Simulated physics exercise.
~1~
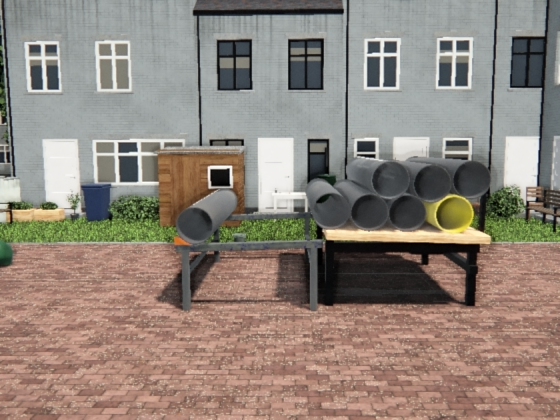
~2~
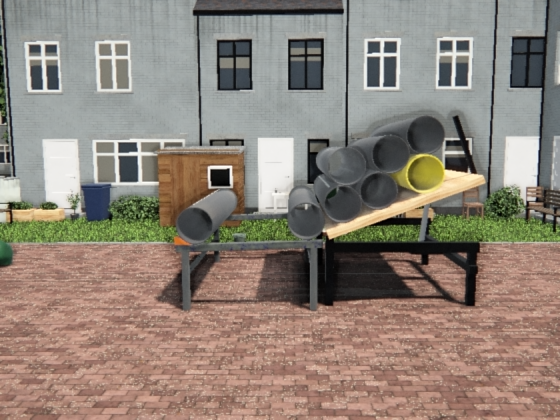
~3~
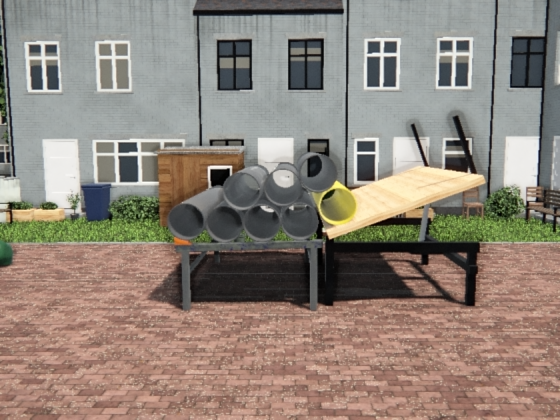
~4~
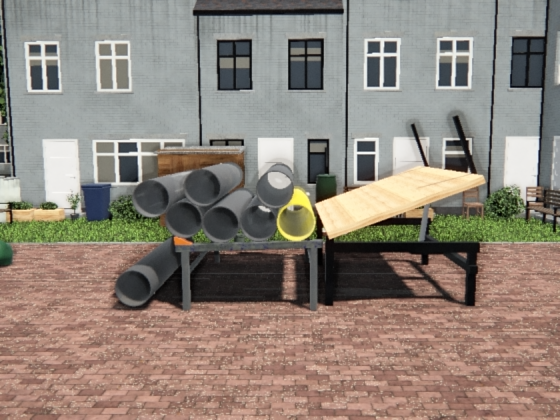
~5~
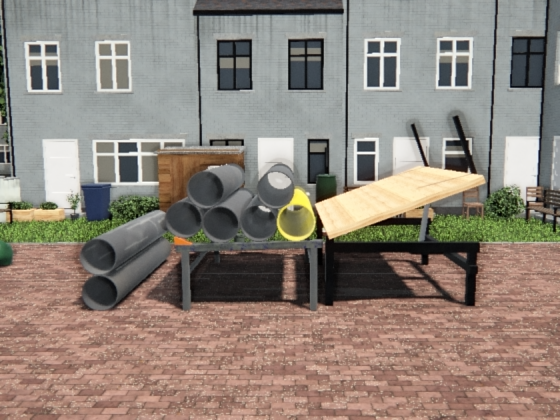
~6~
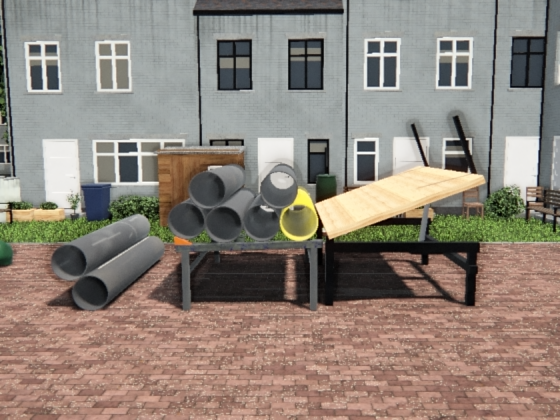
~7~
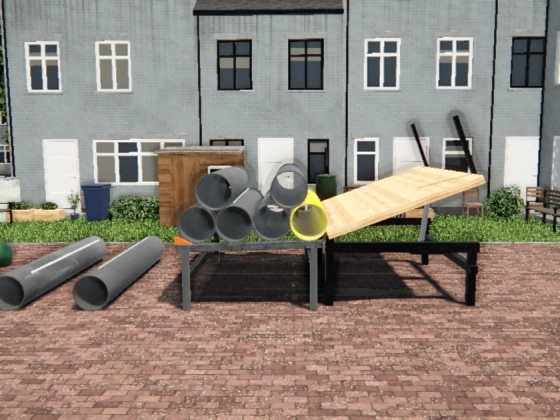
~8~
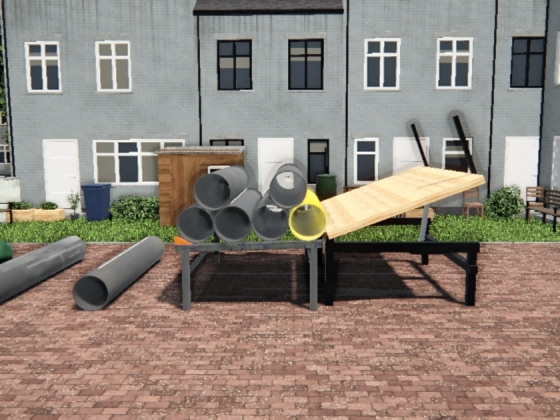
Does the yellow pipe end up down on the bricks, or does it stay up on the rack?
It stays up on the rack, resting at the right end beside the remaining grey pipes.
On a brick-paved yard before a row of grey houses, seen from the front at a fixed distance, a wooden table stands to the right of a dark metal rack. Grey pipes and one yellow pipe at the right are stacked on the table, while a single grey pipe lies at the rack's left end. The table tips up on its right side, and the stack rolls left onto the rack. Two grey pipes go over the left end and roll away across the bricks. The yellow one shifts slightly back right and rests on the rack beside the remaining grey pipes.
